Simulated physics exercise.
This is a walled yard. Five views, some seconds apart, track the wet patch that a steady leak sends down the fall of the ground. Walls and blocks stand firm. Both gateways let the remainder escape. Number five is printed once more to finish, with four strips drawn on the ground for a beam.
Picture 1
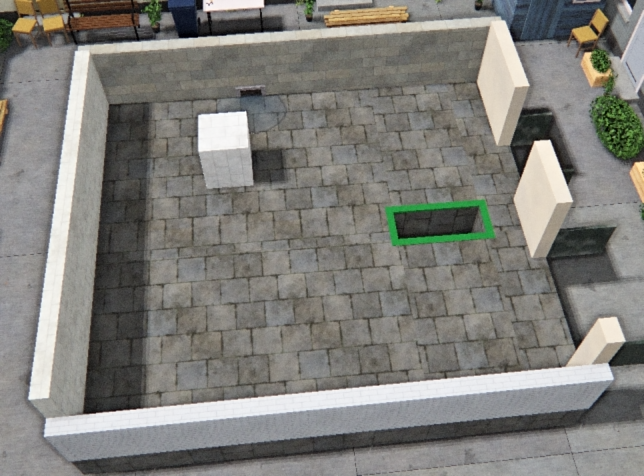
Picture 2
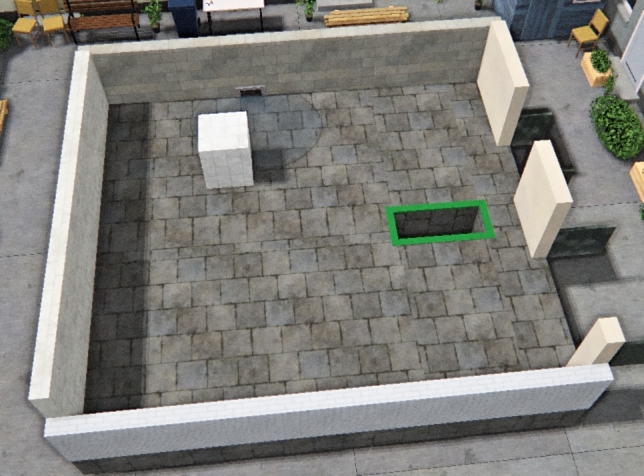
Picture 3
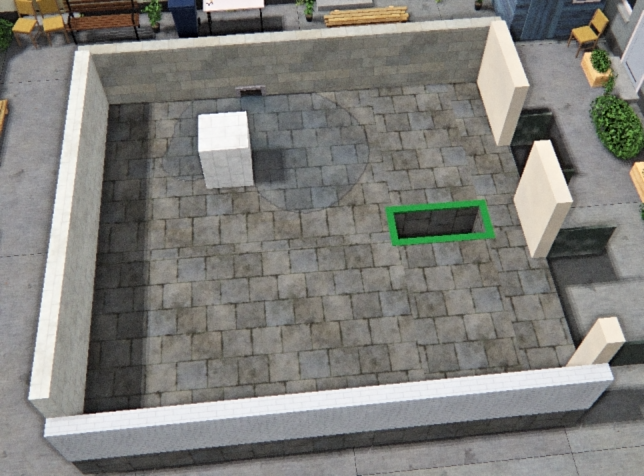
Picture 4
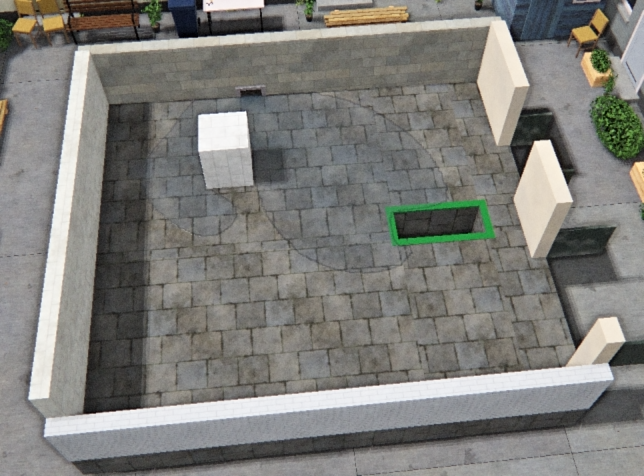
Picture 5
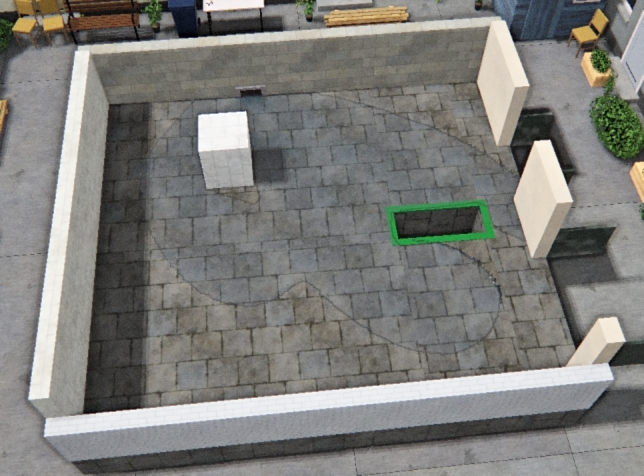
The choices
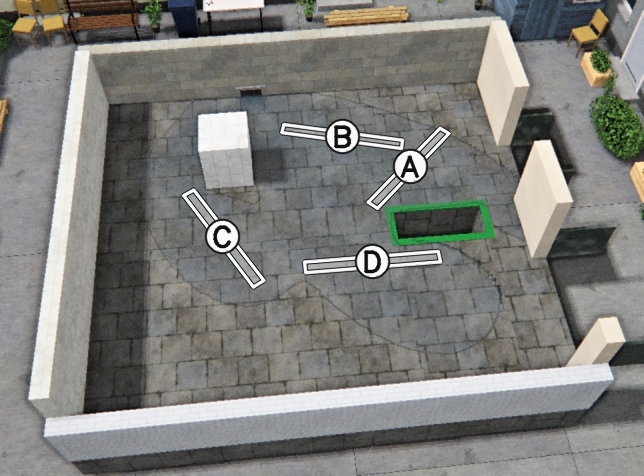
A paved yard enclosed by pale walls, with openings along its right side, is seen from high above by a camera that stays still. A white block stands at upper left near a small dark outlet in the back wall, and a green-rimmed rectangular pit lies right of centre. A thin, faint sheet of water spreads from the outlet across the paving, passes around the block, reaches the pit, and extends toward the front and right.
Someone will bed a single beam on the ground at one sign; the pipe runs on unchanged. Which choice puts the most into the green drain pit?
Position D.
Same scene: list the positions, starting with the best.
The order is D, C, B, A.
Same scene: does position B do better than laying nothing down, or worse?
Worse.
On the marked copy, A from (372, 205) to (444, 130); B from (282, 128) to (402, 144); C from (188, 192) to (258, 283); D from (305, 267) to (439, 256).
With A, about 11 % of the stream runs into the green drain pit, about 89 % out by the gates.
With B, about 29 % of the stream runs into the green drain pit, about 71 % out by the gates.
With C, about 41 % of the stream runs into the green drain pit, about 59 % out by the gates.
With D, about 63 % of the stream runs into the green drain pit, about 37 % out by the gates.
